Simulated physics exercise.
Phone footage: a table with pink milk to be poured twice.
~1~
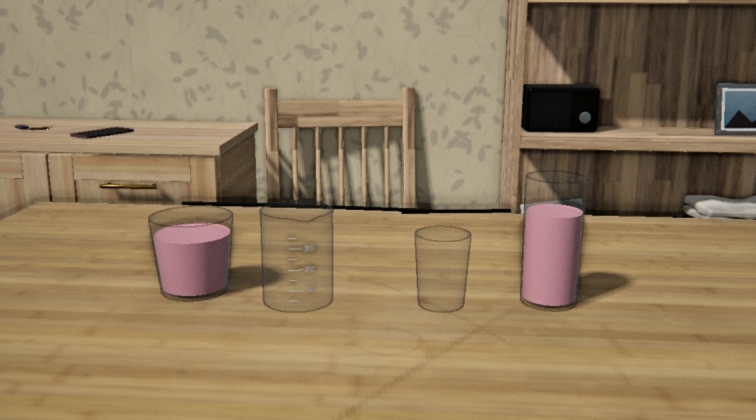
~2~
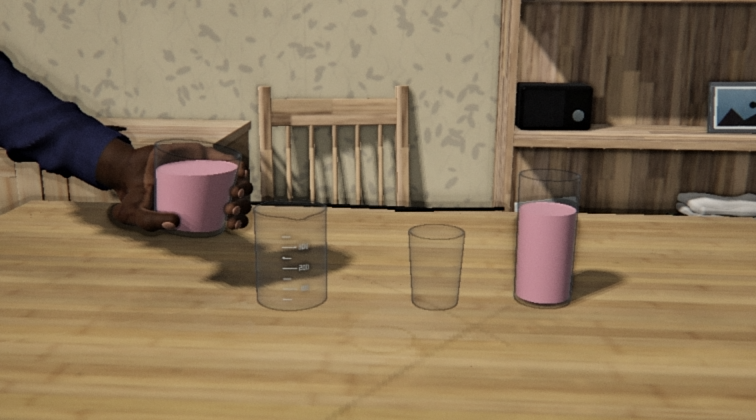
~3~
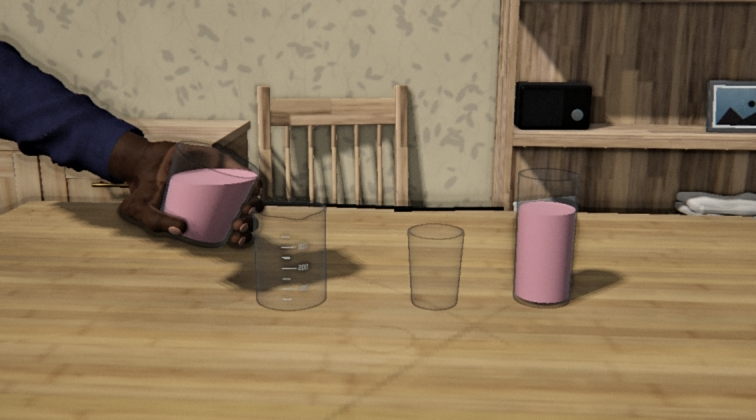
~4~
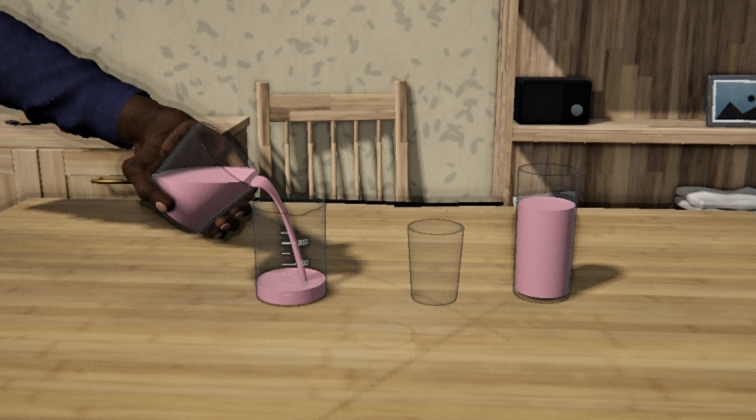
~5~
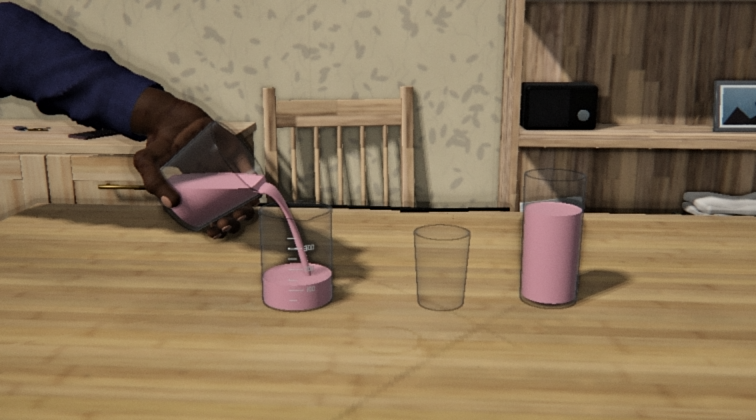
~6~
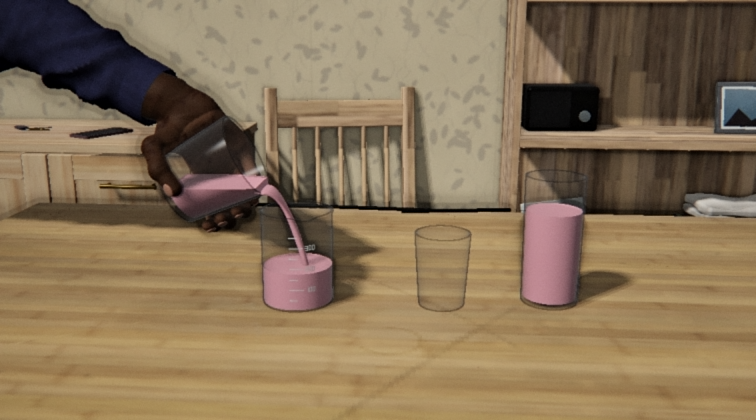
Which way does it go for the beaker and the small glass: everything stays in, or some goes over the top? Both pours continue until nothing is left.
Outcome - the beaker: Everything stays in; the small glass: Some goes over the top.
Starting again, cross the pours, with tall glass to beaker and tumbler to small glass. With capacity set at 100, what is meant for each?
60 % then 190 %.
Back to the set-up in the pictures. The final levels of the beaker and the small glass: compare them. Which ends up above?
In the small glass.
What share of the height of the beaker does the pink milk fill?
It comes up to around 65 percent.
Soon after, the beaker is about half full.
Later, the beaker is about two thirds full.
In the end, the beaker is about two thirds full; the small glass is full to the brim and has run over.
